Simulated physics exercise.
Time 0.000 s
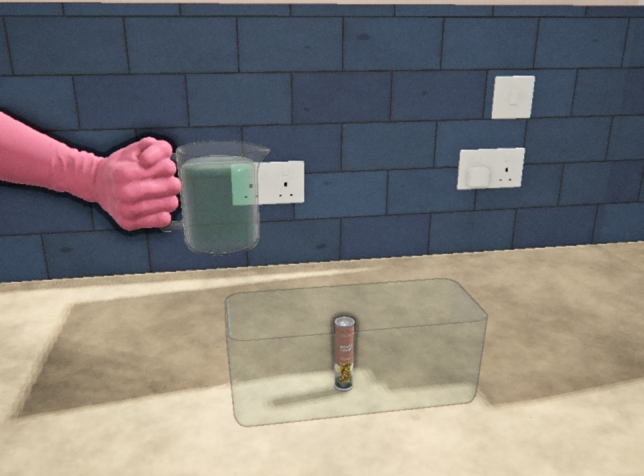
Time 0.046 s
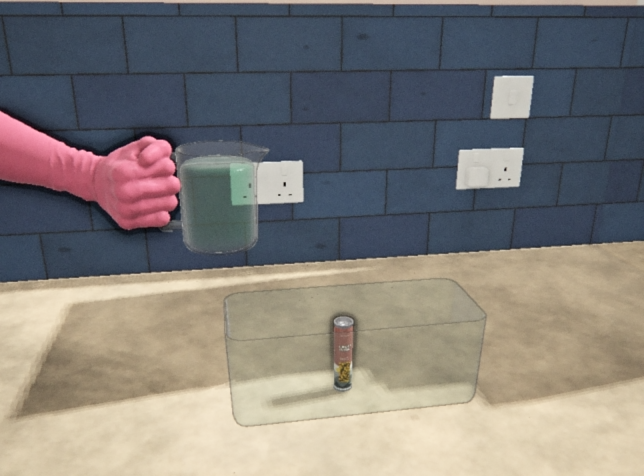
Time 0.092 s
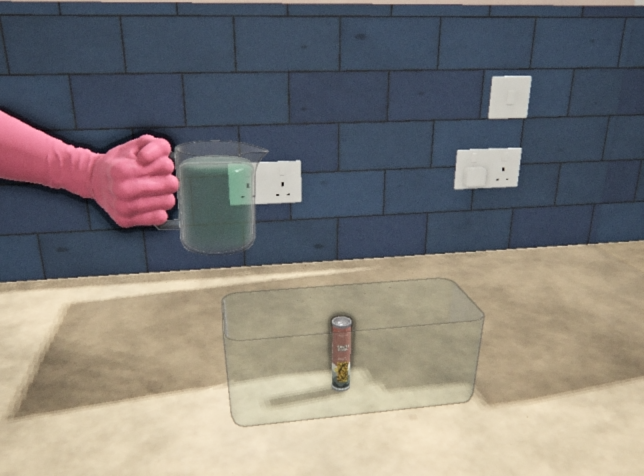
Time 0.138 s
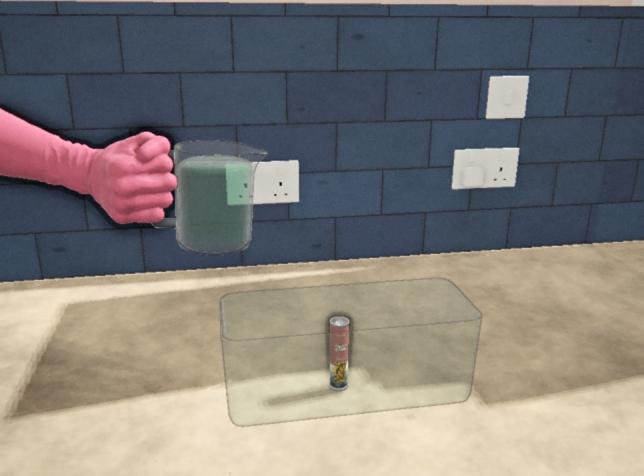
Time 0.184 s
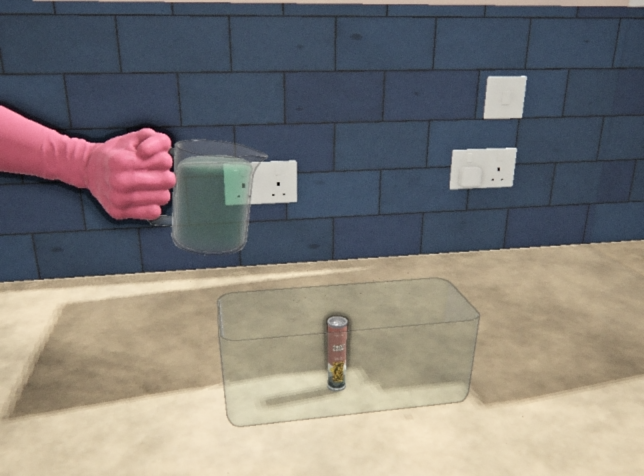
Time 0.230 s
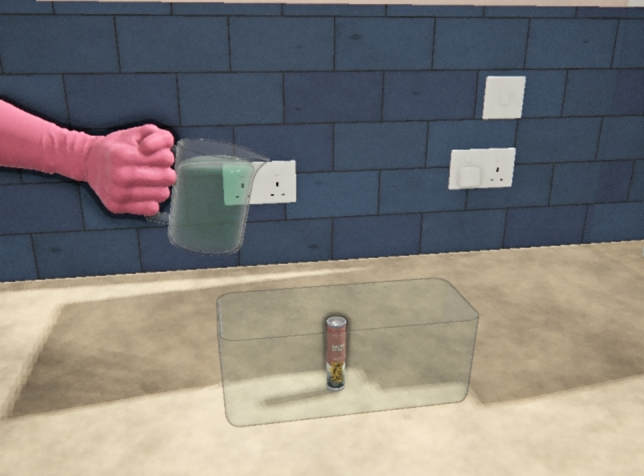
On a pale worktop before blue wall tiles, a small tin stood inside a clear oblong basin while a pink-gloved hand held a jug of greenish water above, then tilted it slightly to the right.
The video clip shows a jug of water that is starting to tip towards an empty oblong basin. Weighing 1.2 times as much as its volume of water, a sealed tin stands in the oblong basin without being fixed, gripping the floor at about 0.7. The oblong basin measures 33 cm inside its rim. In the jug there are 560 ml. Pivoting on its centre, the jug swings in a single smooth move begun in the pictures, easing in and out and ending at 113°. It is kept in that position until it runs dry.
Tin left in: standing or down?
It keels over.
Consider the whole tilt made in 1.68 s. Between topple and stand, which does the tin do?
Outcome - the tin ends up overturned.
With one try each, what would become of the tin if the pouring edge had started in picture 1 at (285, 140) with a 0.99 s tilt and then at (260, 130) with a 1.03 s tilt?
Run one: It tumbles. Run two: It tumbles.
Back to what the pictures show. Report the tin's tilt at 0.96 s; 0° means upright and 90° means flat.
The tilt comes to near 15°.
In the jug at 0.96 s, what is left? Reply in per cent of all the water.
Around 24 in a hundred is still there.
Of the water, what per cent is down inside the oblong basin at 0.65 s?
Estimate - around 3 in a hundred parts.
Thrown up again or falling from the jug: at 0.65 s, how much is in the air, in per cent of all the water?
Roughly 16 %.
After 0.65 s the tilt is 70° and 80 per cent is still to pour; the tin stands where it began.
After 0.96 s the tilt is 107° and 23 per cent is still to pour; the tin leans 17°.
After 1.28 s the tilt is 113° and 1 per cent is still to pour; the tin lies on its side.
After 1.63 s the tilt is 113° and 0 per cent is still to pour; the tin lies on its side.
In the end the tin lies on its side.
